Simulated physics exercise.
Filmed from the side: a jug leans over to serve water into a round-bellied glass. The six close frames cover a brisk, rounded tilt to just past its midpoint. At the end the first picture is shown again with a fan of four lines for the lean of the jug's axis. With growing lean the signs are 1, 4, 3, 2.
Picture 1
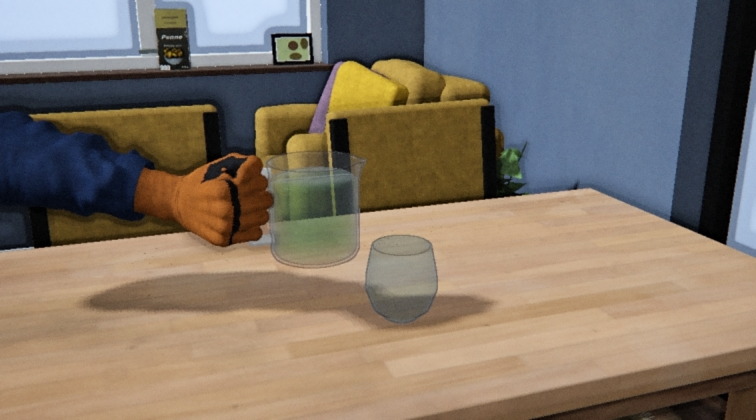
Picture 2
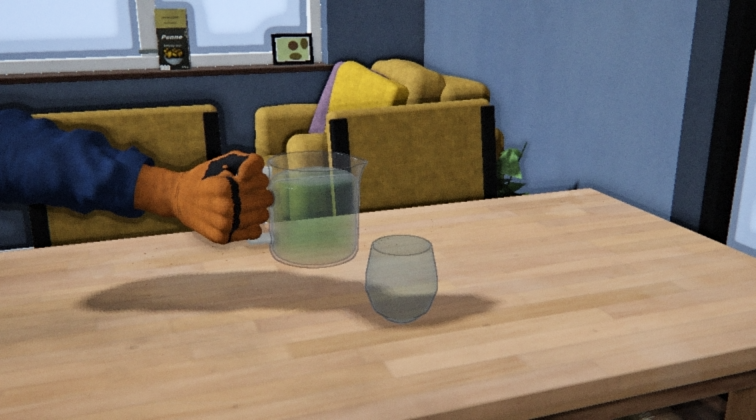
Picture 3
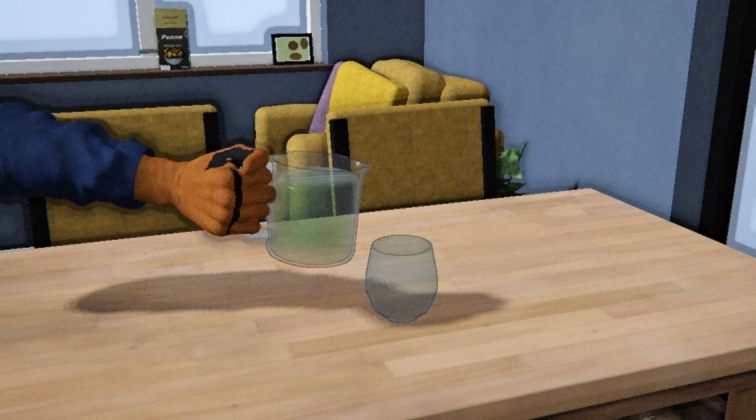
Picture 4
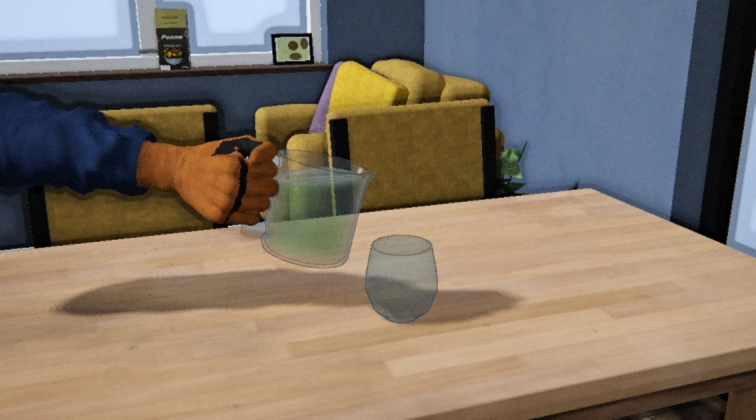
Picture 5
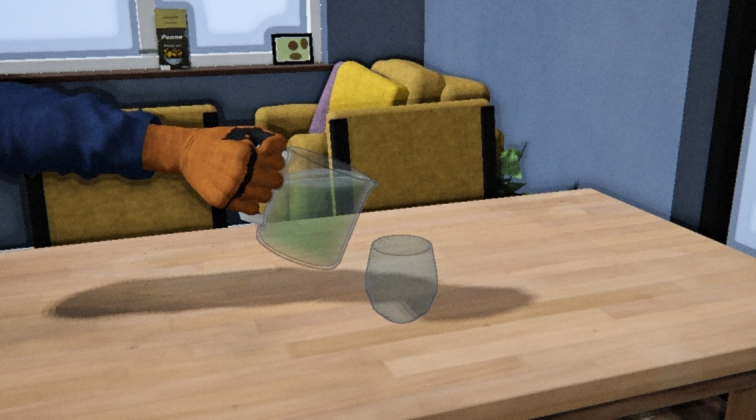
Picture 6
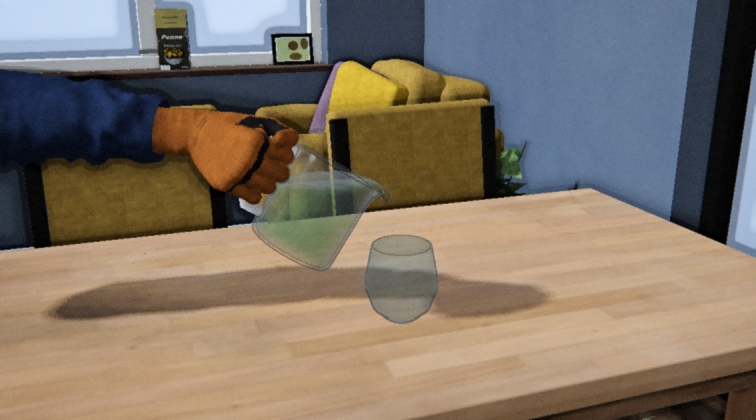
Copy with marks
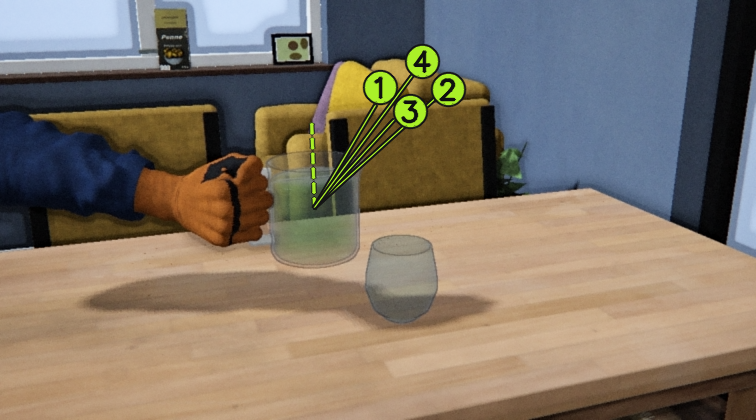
In this clip, an orange-gloved hand holds a clear jug of greenish liquid upright beside a round-bellied glass on a wooden table, then gradually tilts it rightward until the liquid just passes over the lip.
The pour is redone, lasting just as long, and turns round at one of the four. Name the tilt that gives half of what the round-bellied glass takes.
Tilt 2 does it best.
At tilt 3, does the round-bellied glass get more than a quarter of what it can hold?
Yes.
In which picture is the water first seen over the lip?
Picture 6.
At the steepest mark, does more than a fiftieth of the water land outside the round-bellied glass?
No.
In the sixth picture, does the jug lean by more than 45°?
No, it does not.
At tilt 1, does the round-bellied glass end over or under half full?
Under half.
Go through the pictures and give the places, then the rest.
Upright, lip at (363, 159); rim of the round-bellied glass round (402, 244); nothing has left yet.
Upright, lip at (365, 161); nothing has left yet.
Tipped about 7°, lip at (368, 165); nothing has left yet.
Tipped about 14°, lip at (372, 172); nothing has left yet.
Tipped about 23°, lip at (376, 182); nothing has left yet.
Tipped about 33°, lip at (379, 192); water is over the lip, down to (385, 197).
On the marked copy, 1 at (375, 105); 2 at (434, 99); 3 at (393, 120); 4 at (412, 75).
With 1, the round-bellied glass ends with about 15 % of what it can hold.
With 2, the round-bellied glass ends with about 49 % of what it can hold.
With 3, the round-bellied glass ends with about 36 % of what it can hold.
With 4, the round-bellied glass ends with about 25 % of what it can hold.
